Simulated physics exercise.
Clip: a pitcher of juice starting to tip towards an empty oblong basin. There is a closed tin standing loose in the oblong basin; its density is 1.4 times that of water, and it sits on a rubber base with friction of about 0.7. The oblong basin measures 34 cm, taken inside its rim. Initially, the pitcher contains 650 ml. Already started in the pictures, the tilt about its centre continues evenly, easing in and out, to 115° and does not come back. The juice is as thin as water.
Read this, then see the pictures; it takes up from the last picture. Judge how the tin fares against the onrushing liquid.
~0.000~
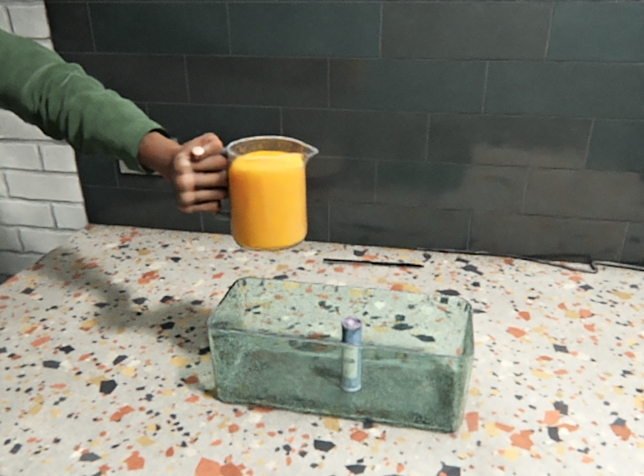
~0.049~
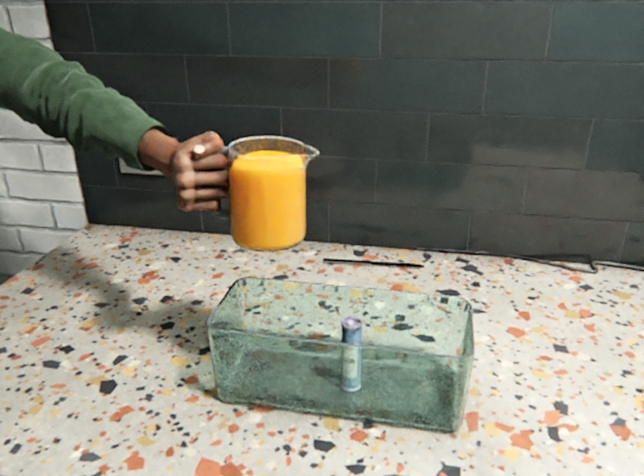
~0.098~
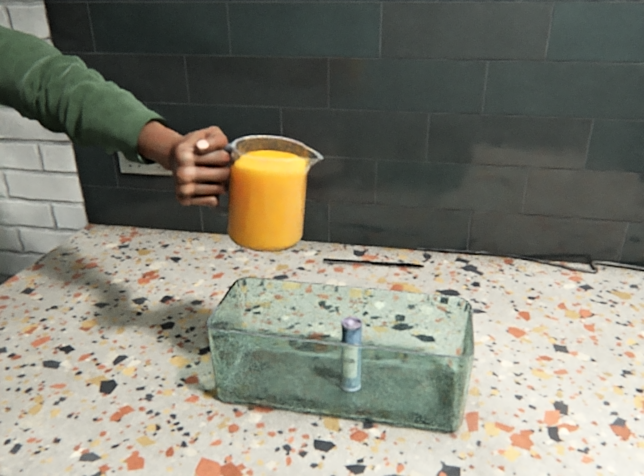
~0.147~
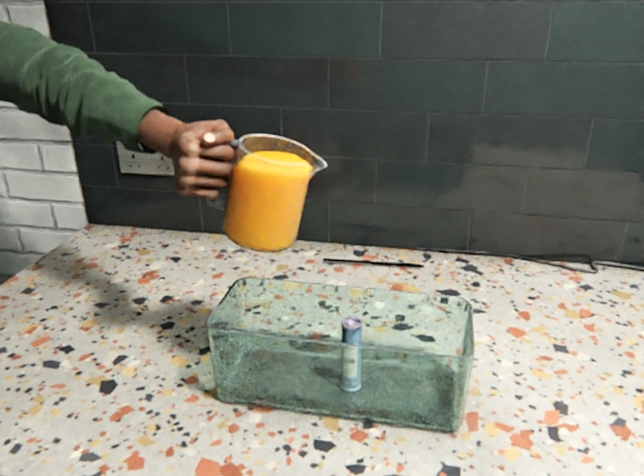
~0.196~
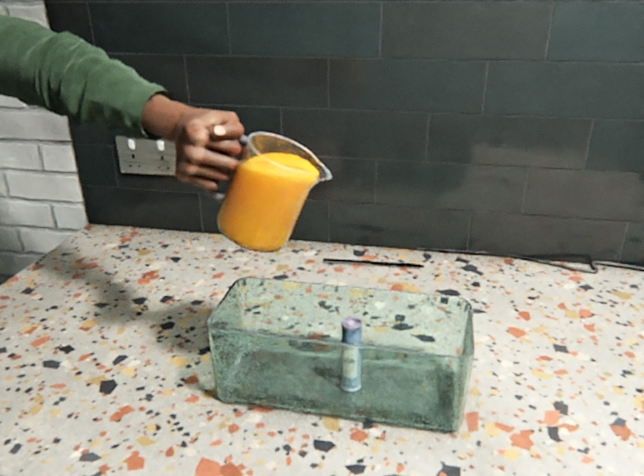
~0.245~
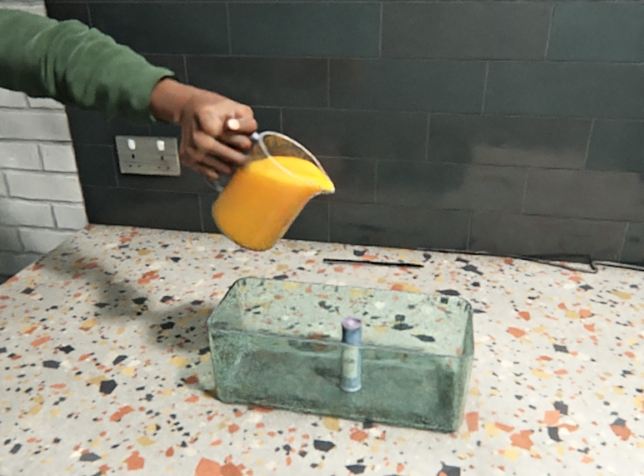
It stays on its base.
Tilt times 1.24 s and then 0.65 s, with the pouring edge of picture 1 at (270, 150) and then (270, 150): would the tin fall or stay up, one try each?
Run one: It tumbles. Run two: It tumbles.
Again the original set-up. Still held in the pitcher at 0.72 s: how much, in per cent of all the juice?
Close to 10 in a hundred.
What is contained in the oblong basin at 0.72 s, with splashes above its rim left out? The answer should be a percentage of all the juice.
That comes to about 70 percent.
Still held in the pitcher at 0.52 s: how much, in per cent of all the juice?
56 %.
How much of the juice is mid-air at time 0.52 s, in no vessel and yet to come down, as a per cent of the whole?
It comes to about 30 percent.
By 0.52 s the tilt is 103° and 56 per cent is still to pour; the tin stands where it began.
By 0.72 s the tilt is 115° and 11 per cent is still to pour; the tin stands where it began.
By 0.92 s the tilt is 115° and 1 per cent is still to pour; the tin stands where it began.
By 1.15 s the tilt is 115° and 0 per cent is still to pour; the tin stands where it began.
At rest the tin stands where it began.
